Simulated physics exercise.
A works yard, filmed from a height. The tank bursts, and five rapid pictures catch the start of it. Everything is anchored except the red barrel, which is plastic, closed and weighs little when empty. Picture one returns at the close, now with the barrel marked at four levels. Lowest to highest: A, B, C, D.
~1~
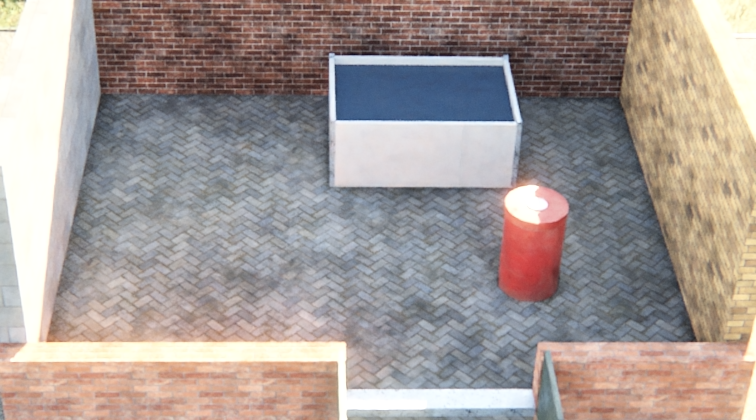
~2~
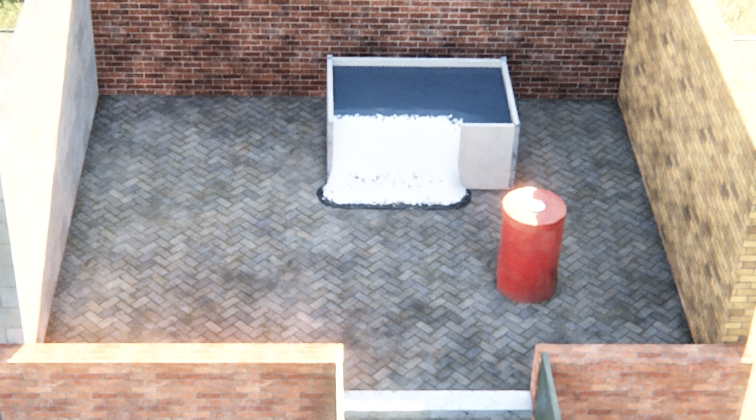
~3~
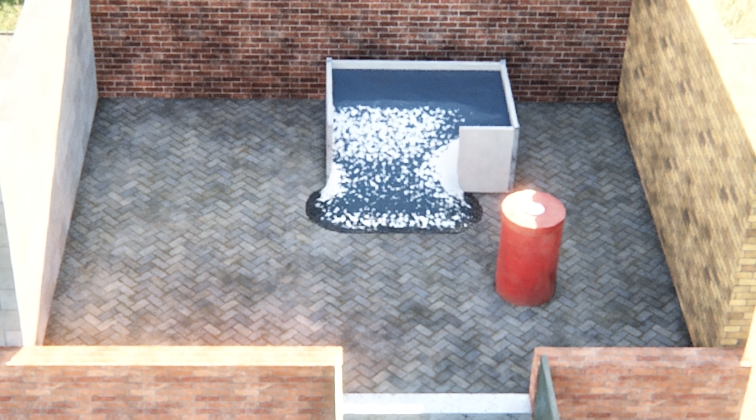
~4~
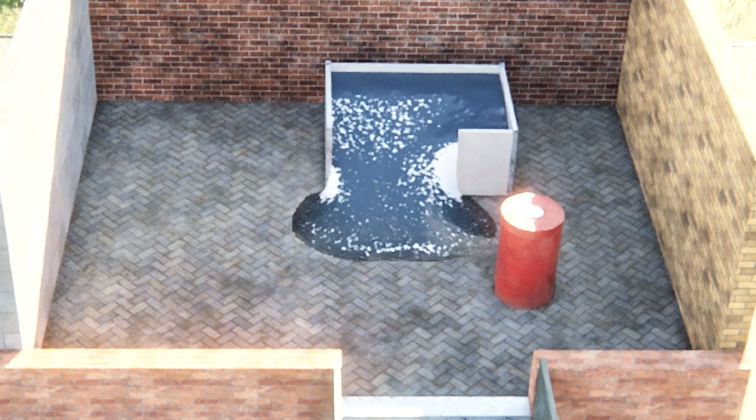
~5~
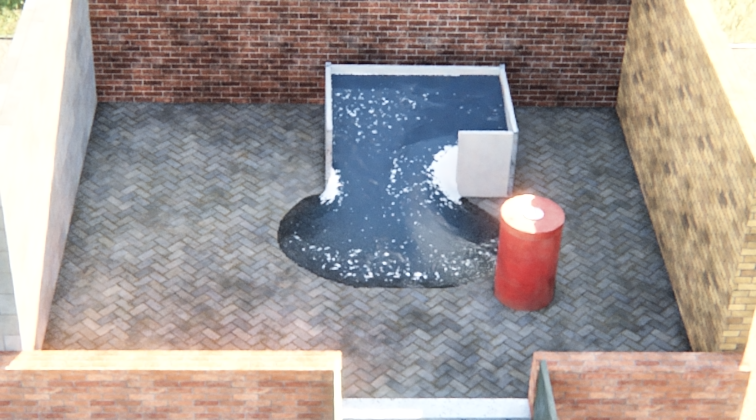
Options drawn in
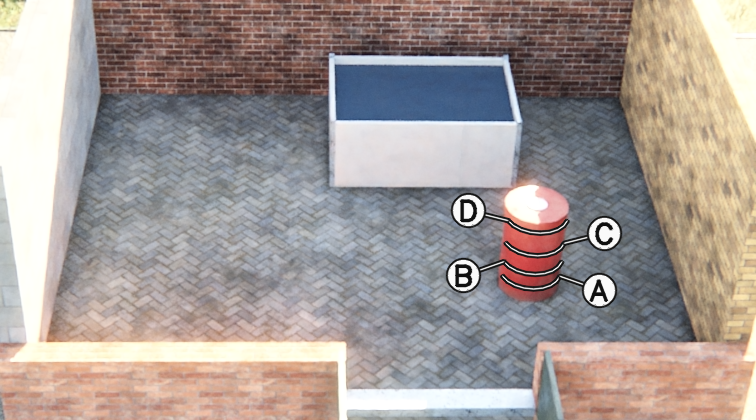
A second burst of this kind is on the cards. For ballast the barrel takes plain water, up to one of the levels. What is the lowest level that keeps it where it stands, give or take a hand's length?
Use line A.
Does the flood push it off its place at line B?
No, that is safe.
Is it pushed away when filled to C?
No.
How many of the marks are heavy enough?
All four.
On the marked copy, A at (533, 288); B at (535, 274); C at (537, 255); D at (540, 233); from the bottom up A, B, C, D.
With A, it does not move.
With B, it does not move.
With C, it does not move.
With D, it does not move.
